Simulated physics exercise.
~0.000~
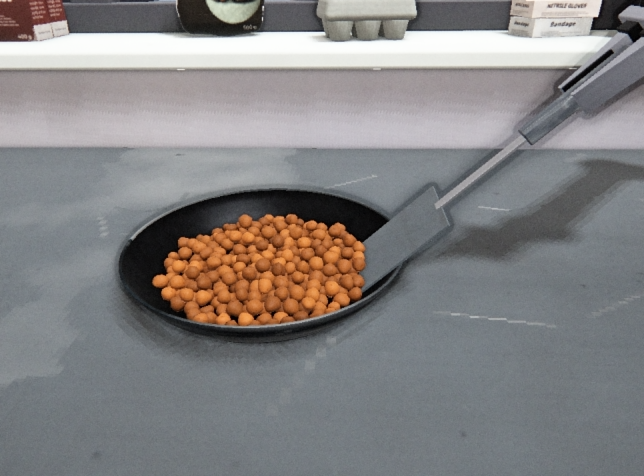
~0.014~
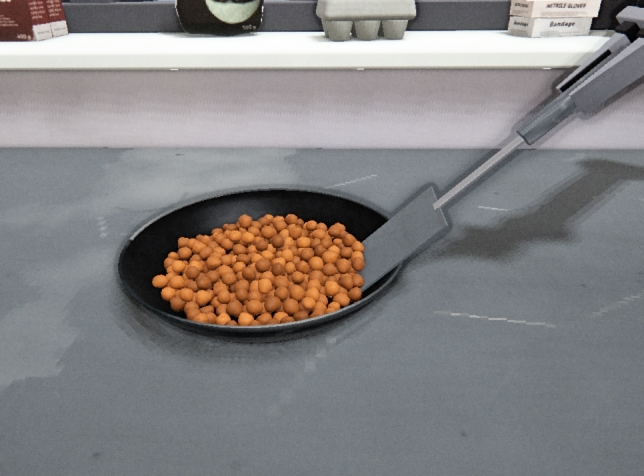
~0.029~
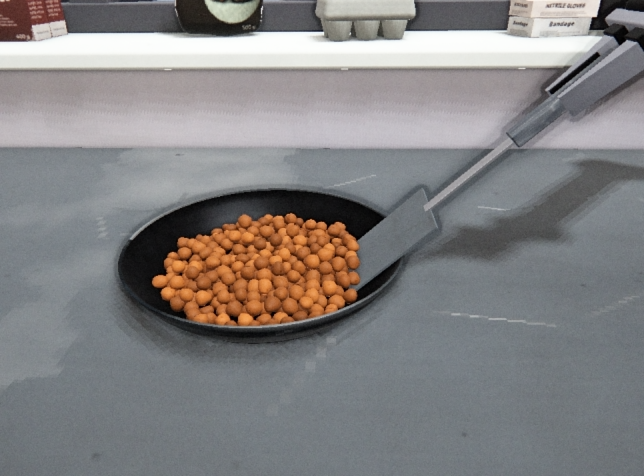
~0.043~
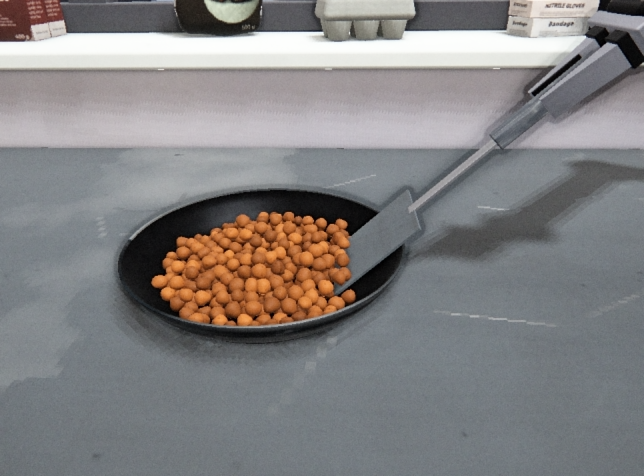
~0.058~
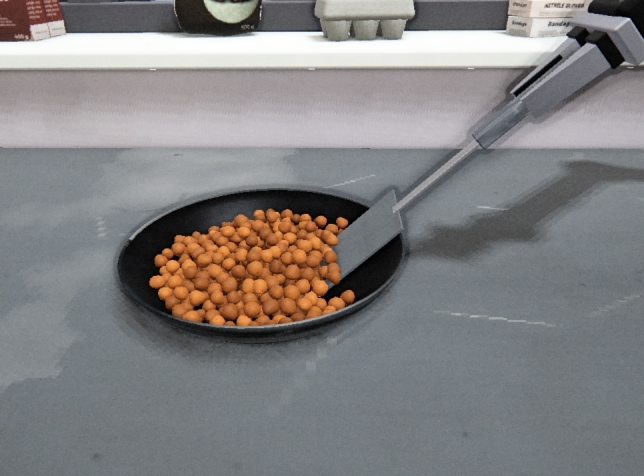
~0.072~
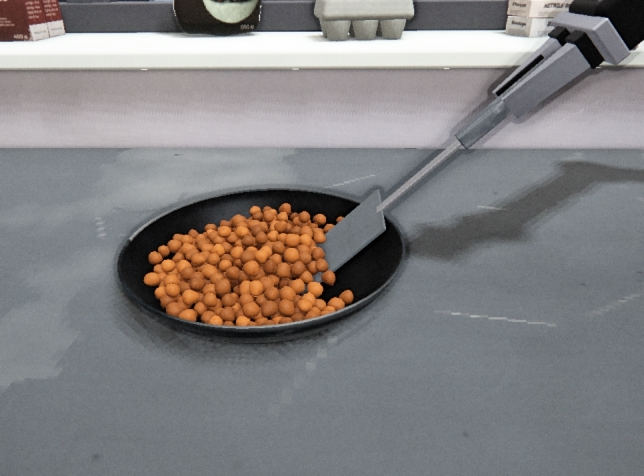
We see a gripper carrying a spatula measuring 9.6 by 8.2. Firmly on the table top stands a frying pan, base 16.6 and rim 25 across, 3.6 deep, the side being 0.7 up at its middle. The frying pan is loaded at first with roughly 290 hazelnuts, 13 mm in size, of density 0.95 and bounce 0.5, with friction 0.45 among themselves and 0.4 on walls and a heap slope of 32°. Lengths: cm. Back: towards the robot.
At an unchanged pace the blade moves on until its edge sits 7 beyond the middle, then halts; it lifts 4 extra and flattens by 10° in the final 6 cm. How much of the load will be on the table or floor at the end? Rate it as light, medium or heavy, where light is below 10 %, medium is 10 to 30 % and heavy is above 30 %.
Rating: Medium.
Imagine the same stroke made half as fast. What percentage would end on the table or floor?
It would be roughly 0 percent.
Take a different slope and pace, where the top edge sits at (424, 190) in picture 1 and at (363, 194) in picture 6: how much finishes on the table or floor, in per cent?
Around 15 per cent finishes there.
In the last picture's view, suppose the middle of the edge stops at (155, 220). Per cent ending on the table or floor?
I'd put it near 30 per cent.
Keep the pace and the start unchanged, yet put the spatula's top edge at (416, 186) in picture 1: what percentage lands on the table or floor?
15 percent or thereabouts.
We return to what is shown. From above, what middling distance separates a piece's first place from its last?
Somewhere near 4 centimetres, I reckon.
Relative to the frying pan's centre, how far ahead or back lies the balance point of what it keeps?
Forward offset: Roughly 4.0 cm.
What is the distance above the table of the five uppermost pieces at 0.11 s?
About 5 cm.
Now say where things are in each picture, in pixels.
In the first frame, spatula top edge at (441, 204), sloping 44°; upper third of the load around (267, 258), from x 160 to 360, top at y 220; 289 in the frying pan.
In the second frame, spatula top edge at (439, 205), sloping 44°; upper third of the load around (267, 257), from x 160 to 360, top at y 220.
In the third frame, spatula top edge at (430, 206), sloping 44°; upper third of the load around (272, 257), from x 160 to 355, top at y 220.
In the fourth frame, spatula top edge at (414, 208), sloping 44°; upper third of the load around (267, 254), from x 160 to 350, top at y 220.
In the fifth frame, spatula top edge at (398, 208), sloping 44°; upper third of the load around (268, 253), from x 155 to 350, top at y 215.
In the sixth frame, spatula top edge at (382, 208), sloping 44°; upper third of the load around (266, 253), from x 150 to 350, top at y 210; 289 in the frying pan.
By 0.11 s, sloping 44°, highest piece 6 above the table; 289 in the frying pan.
By 0.14 s, sloping 40°, highest piece 6 above the table; 289 in the frying pan.
By 0.36 s, sloping 34°, highest piece 4 above the table; 233 in the frying pan, 54 on the table or floor, 2 on the blade or in flight.
By 1.41 s, sloping 34°, highest piece 4 above the table; 233 in the frying pan, 56 on the table or floor.
Final count, 233 in the frying pan, 56 on the table or floor. That is 19 % on the table or floor.
